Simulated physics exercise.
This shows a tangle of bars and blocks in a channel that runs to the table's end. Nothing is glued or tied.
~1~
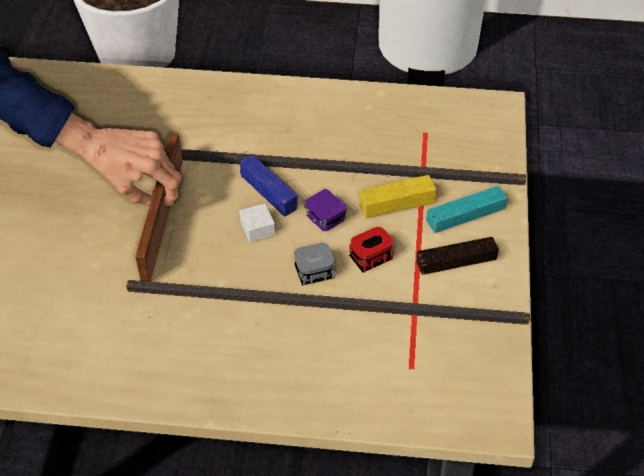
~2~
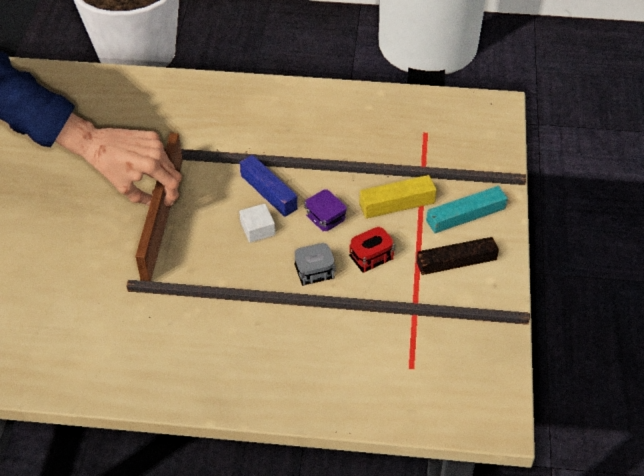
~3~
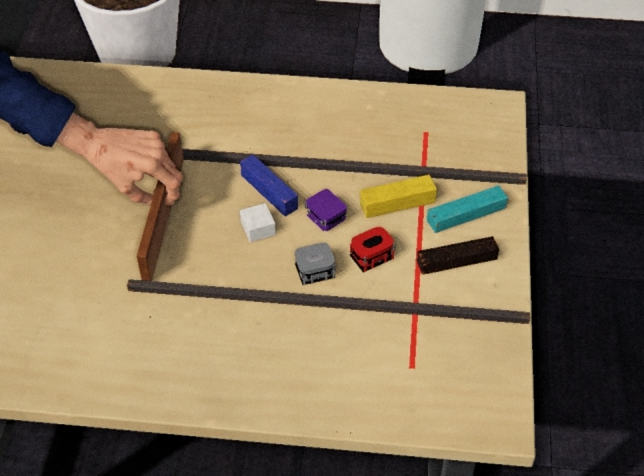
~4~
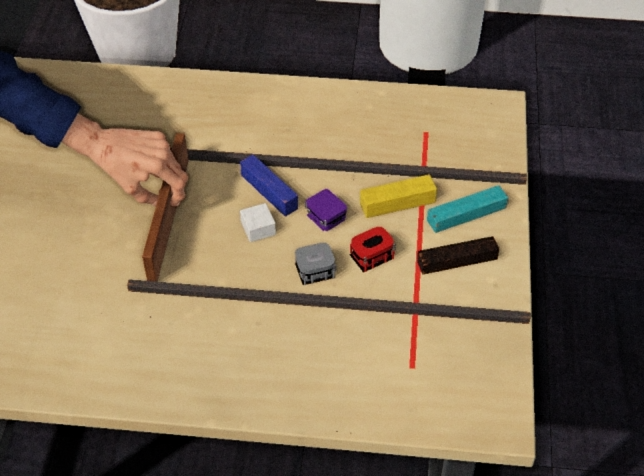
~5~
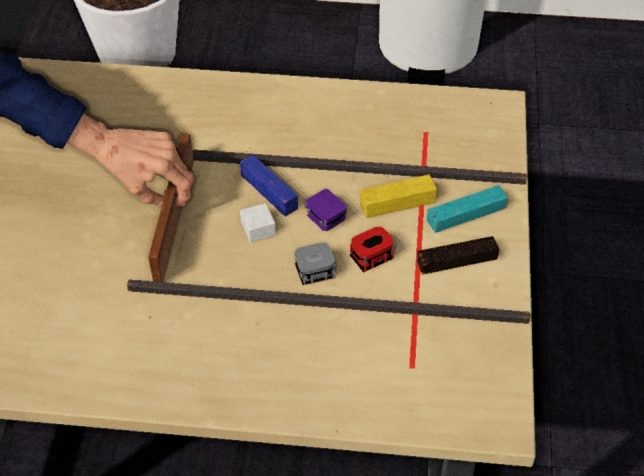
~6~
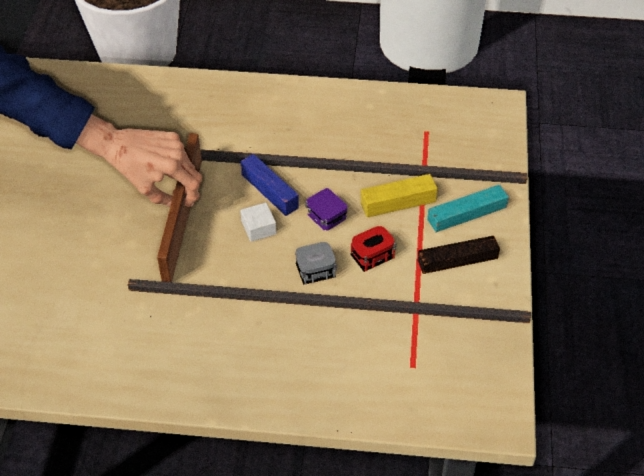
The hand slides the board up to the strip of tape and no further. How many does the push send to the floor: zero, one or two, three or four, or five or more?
The number that fall off is zero.
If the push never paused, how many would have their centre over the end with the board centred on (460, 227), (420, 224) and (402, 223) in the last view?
It would be 1, 0 and 0.
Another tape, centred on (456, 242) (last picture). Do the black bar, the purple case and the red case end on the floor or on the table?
The black bar remains up; the purple case holds on; the red case is kept.
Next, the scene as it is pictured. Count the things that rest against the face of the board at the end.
It touches 3.
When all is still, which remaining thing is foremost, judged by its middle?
Foremost is the turquoise bar.
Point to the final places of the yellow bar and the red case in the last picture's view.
The yellow bar stops around (478, 193); the red case around (463, 258).
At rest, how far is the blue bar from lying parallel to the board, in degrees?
About 0°.
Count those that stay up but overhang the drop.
Overhanging: 1.
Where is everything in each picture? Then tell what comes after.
The first frame shows turquoise bar (467, 209); black bar (457, 256); yellow bar (398, 197); board (160, 206); tape (419, 240).
The second frame shows black bar (457, 256); board (160, 206).
The third frame shows yellow bar (398, 196); grey case (315, 264).
The fourth frame shows turquoise bar (468, 209); blue bar (269, 185).
The fifth frame shows black bar (458, 255); purple case (326, 211).
The sixth frame shows turquoise bar (468, 208); black bar (459, 255); yellow bar (399, 196); board (181, 206); tape (420, 239).
Soon after, none off yet; turquoise bar at rest near (468, 208); black bar at rest near (459, 255); yellow bar at rest near (399, 196).
After that, none off yet; turquoise bar moving near (473, 206); black bar moving near (466, 260); yellow bar displaced a little near (438, 190).
In the end, the number that fall off is zero.
